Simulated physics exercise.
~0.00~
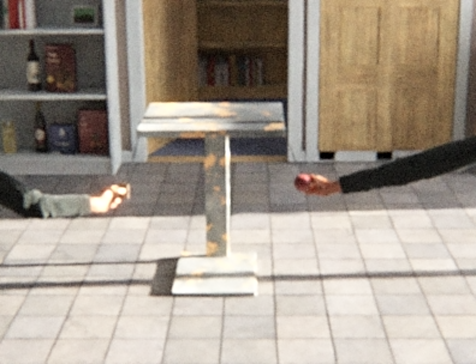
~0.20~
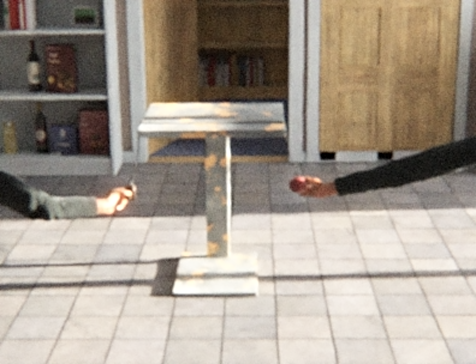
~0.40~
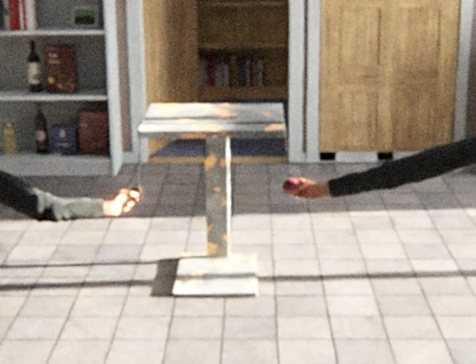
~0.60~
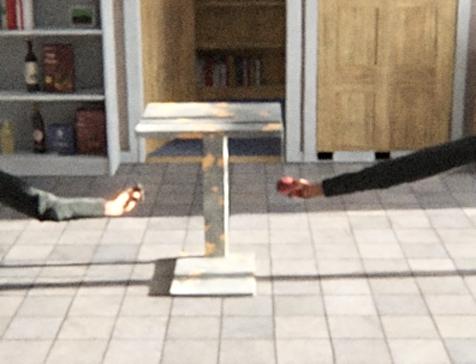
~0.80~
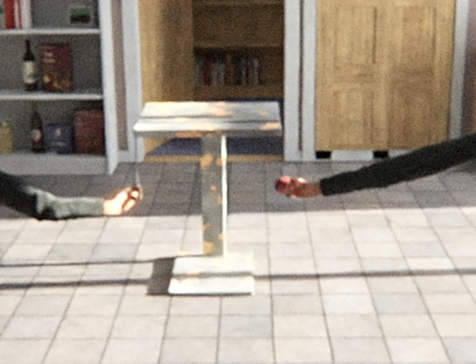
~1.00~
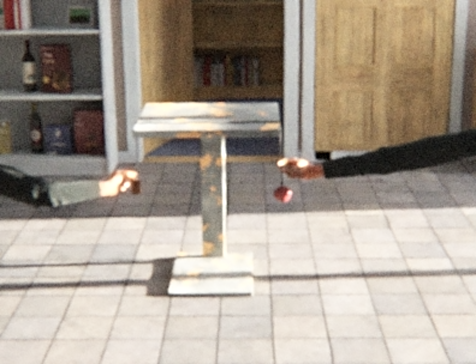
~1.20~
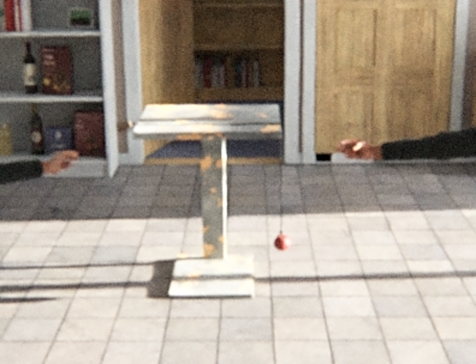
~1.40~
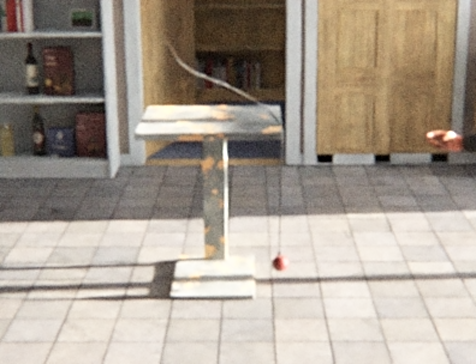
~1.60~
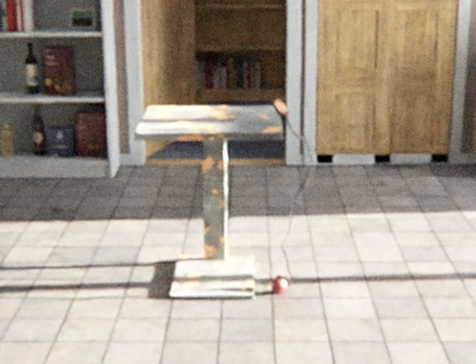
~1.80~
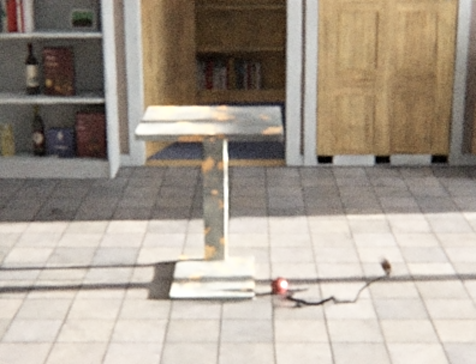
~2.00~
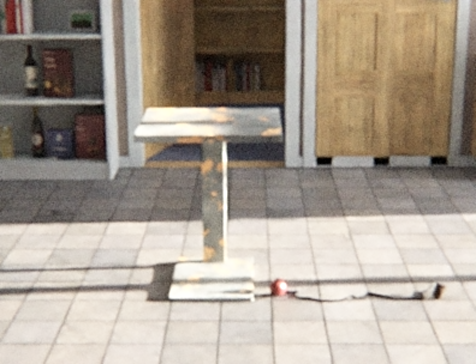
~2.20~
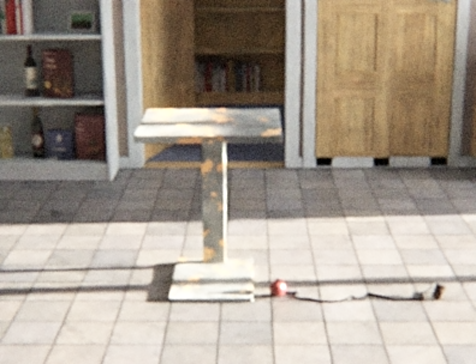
Ribbon sliding rightward off a plant stand after two hands let go, red apple dropping, small dark object following to the floor.
